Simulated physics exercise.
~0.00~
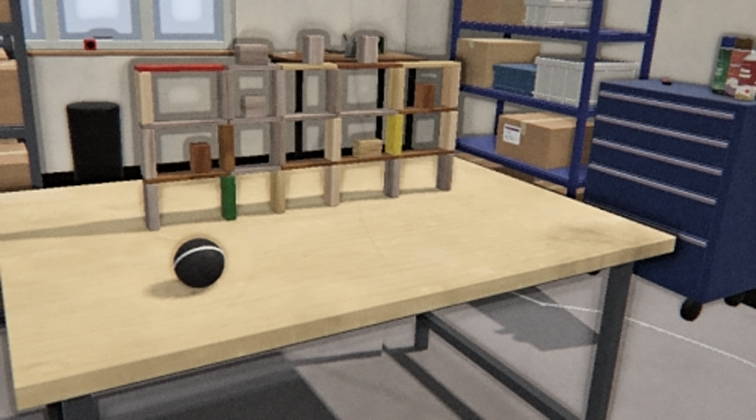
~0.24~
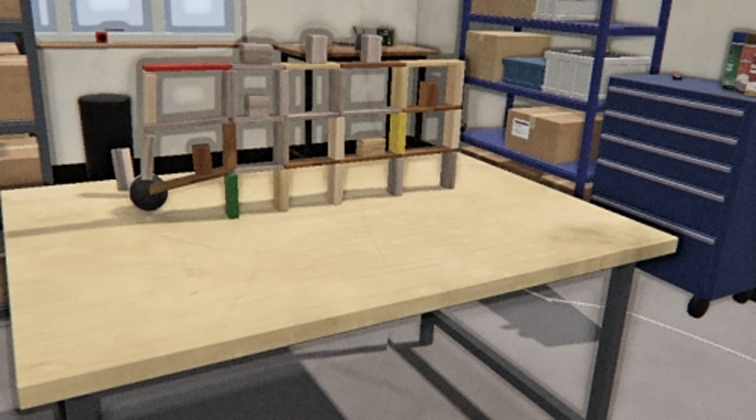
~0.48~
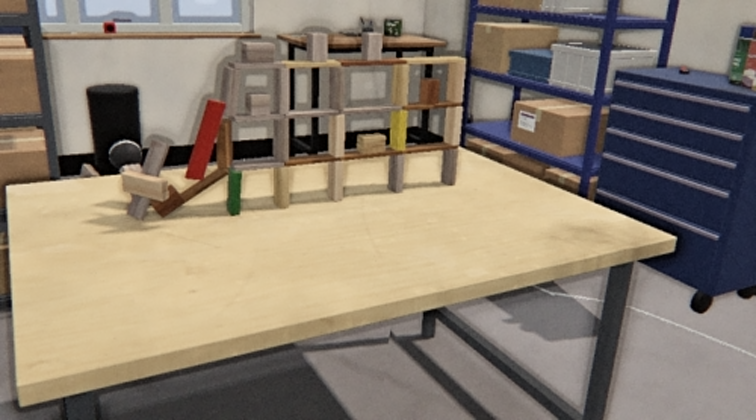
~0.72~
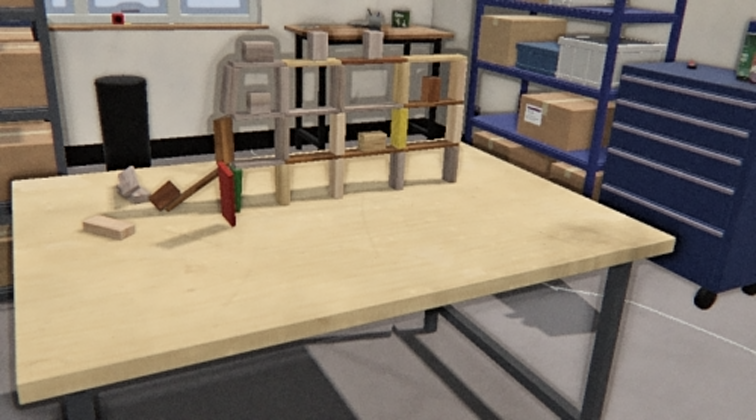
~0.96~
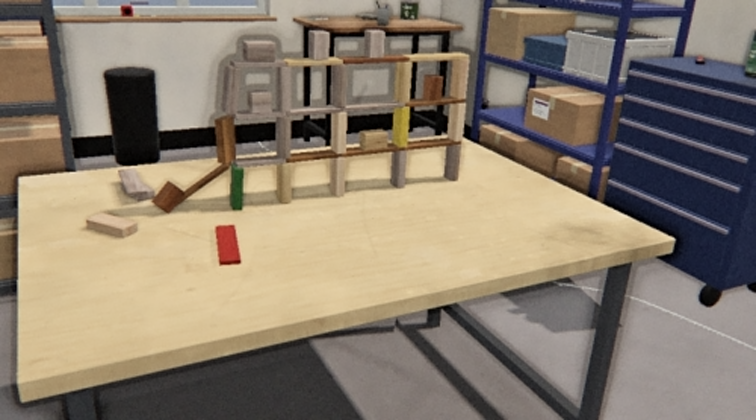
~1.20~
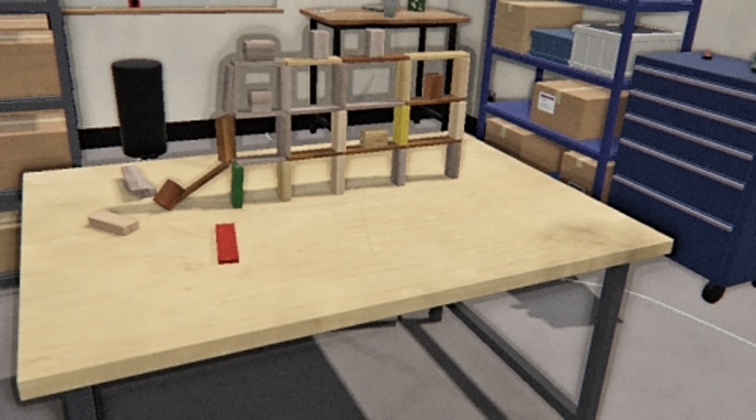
A three-storey structure of loose blocks stood on a wooden table as a dark ball rolled into its left end, knocking out a post and collapsing that side; the red plank tumbled onto the tabletop, while the rest, including the yellow post, stayed standing.
